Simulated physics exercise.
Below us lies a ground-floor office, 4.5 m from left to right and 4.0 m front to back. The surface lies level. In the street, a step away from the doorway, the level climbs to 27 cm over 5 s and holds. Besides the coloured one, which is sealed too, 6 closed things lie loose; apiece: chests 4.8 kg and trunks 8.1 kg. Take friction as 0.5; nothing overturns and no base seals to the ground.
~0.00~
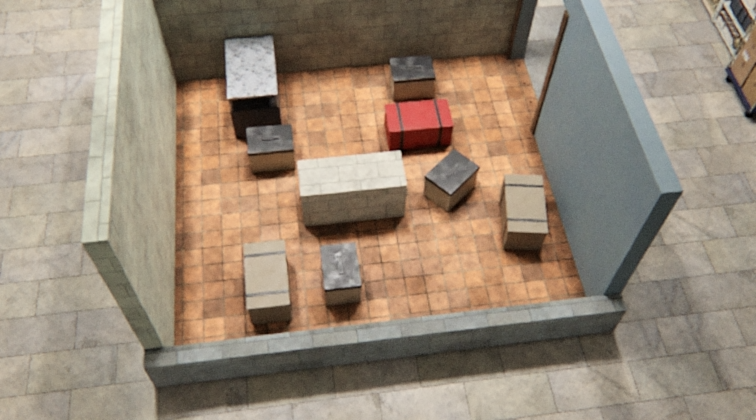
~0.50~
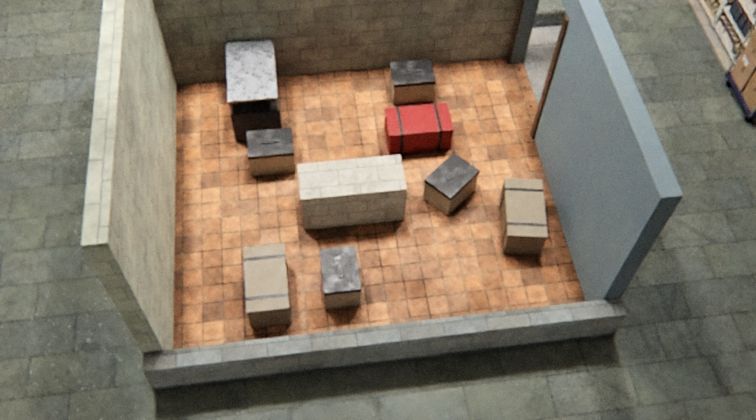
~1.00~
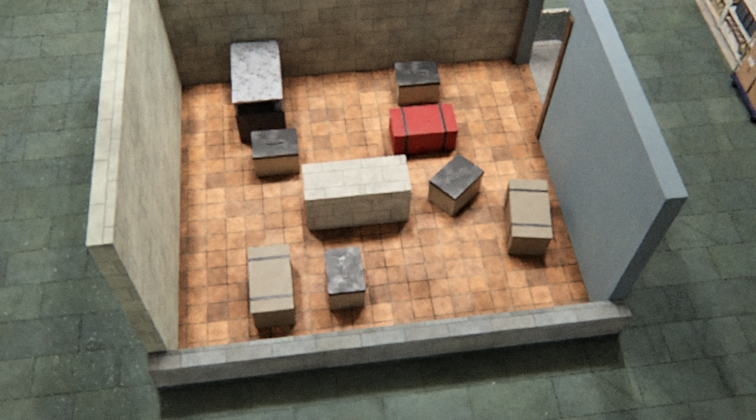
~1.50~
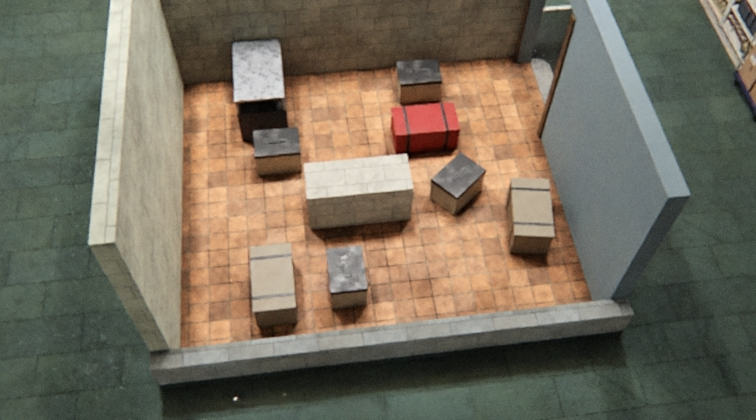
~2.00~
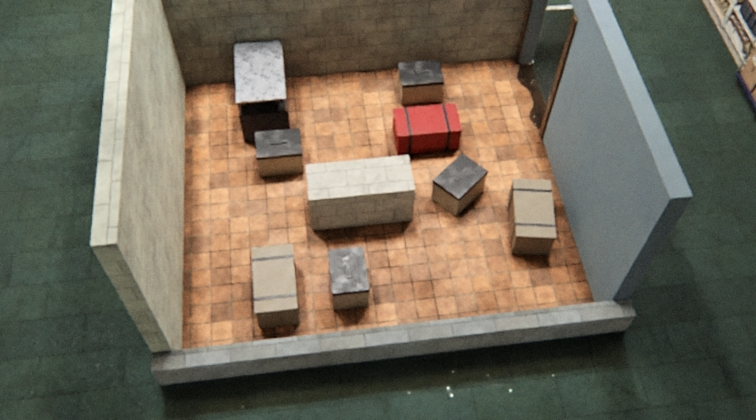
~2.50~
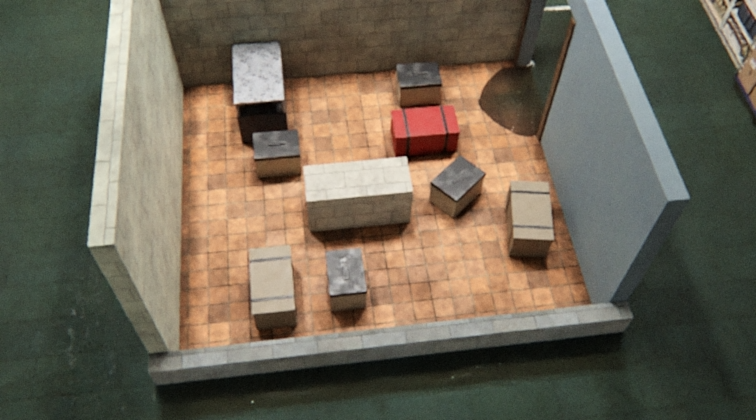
A walled room of chests stays still as dark water spreads in at the doorway.
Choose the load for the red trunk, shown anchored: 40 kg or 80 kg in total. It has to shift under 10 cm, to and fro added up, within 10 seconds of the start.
Verdict: Only the larger load is enough.
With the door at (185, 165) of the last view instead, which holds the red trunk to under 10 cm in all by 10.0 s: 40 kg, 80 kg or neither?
In that case only the higher weight holds it.
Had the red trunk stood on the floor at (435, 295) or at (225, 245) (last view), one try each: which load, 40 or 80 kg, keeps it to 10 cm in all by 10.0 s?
In that order: The smaller is enough; only the larger holds.
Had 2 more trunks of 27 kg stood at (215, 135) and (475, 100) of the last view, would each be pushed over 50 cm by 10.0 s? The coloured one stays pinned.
In that order: Under, more.
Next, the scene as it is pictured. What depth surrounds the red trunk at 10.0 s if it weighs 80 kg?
About 11 cm.
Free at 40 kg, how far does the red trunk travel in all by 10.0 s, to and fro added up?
Some 140 cm in all.
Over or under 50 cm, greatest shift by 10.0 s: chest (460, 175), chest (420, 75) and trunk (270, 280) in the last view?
In turn: More, past it, under.
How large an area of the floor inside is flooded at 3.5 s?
Some 2.5 m2.
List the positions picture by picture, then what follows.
The red trunk at (419, 115), on the bottom; water covers 0.0 m2; 0 of 7 have shifted, in the first picture.
The red trunk at (419, 119), on the bottom; water covers 0.0 m2; 0 of 7 have shifted, in the second picture.
The red trunk at (424, 119) rests on the ground; 0.0 m2 under water; 0 of 7 have shifted, in the third picture.
The red trunk at (425, 118) rests on the ground; 0.0 m2 under water; 0 of 7 have shifted, in the fourth picture.
The red trunk at (427, 119) rests on the ground; 0.0 m2 under water; 0 of 7 have shifted, in the fifth picture.
The red trunk at (425, 121) rests on the ground; water covers 0.5 m2; 0 of 7 have shifted, in the sixth picture.
After 3.5 s the red trunk would be 0 cm from its start with 40 kg and 0 cm from its start with 80 kg; 2 cm of water round it then.
After 4.5 s the red trunk would be 0 cm from its start with 40 kg and 0 cm from its start with 80 kg; 5 cm of water round it then.
After 7.0 s the red trunk would be 10 cm from its start with 40 kg and 0 cm from its start with 80 kg; 6 cm of water round it then.
After 10.0 s the red trunk would be 123 cm from its start with 40 kg and 0 cm from its start with 80 kg; 11 cm of water round it then.
